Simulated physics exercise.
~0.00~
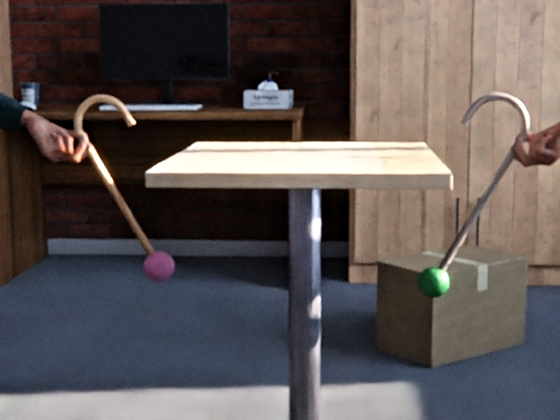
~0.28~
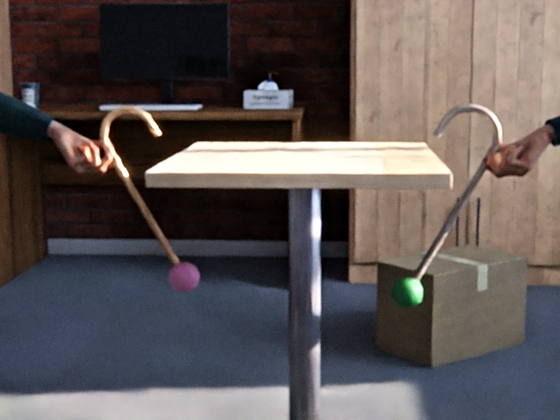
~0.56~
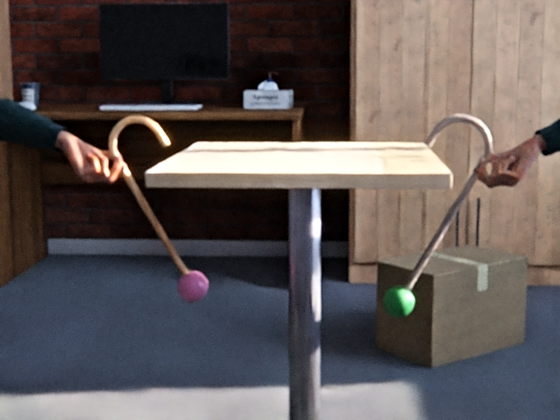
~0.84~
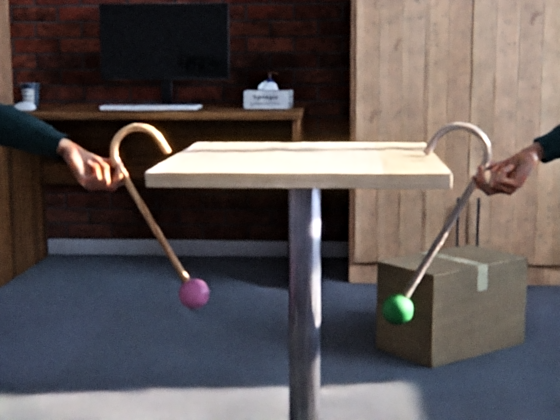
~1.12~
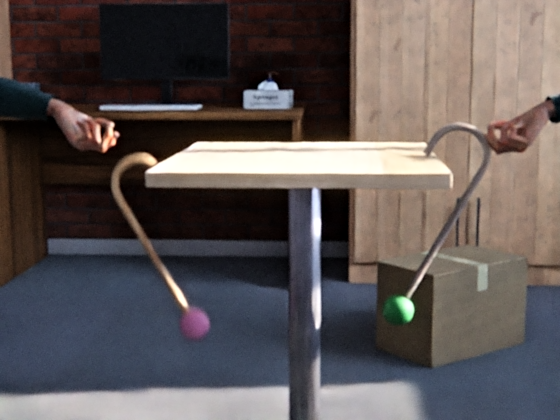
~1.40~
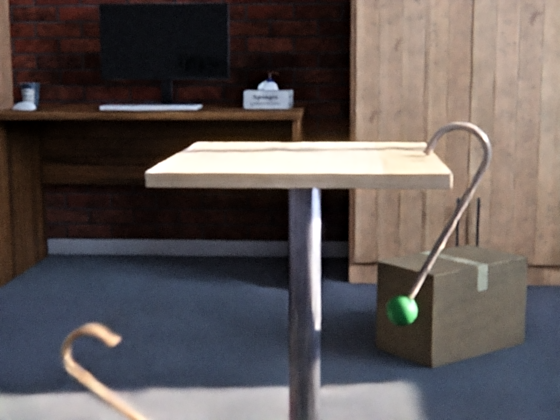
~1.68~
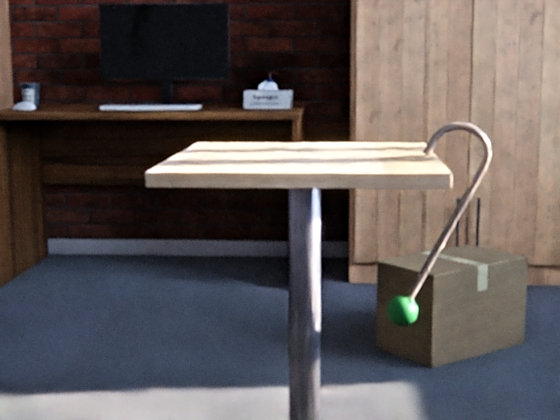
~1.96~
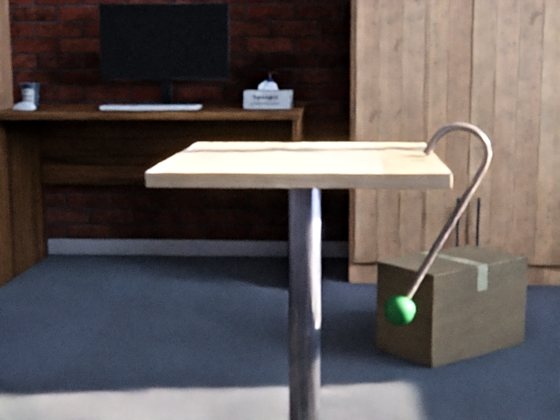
The clip shows two hands bringing curved-handled sticks, one with a pink ball and one with a green ball, to opposite edges of a table and letting go; the pink one drops out of view at left, while the green one stays hanging at right.
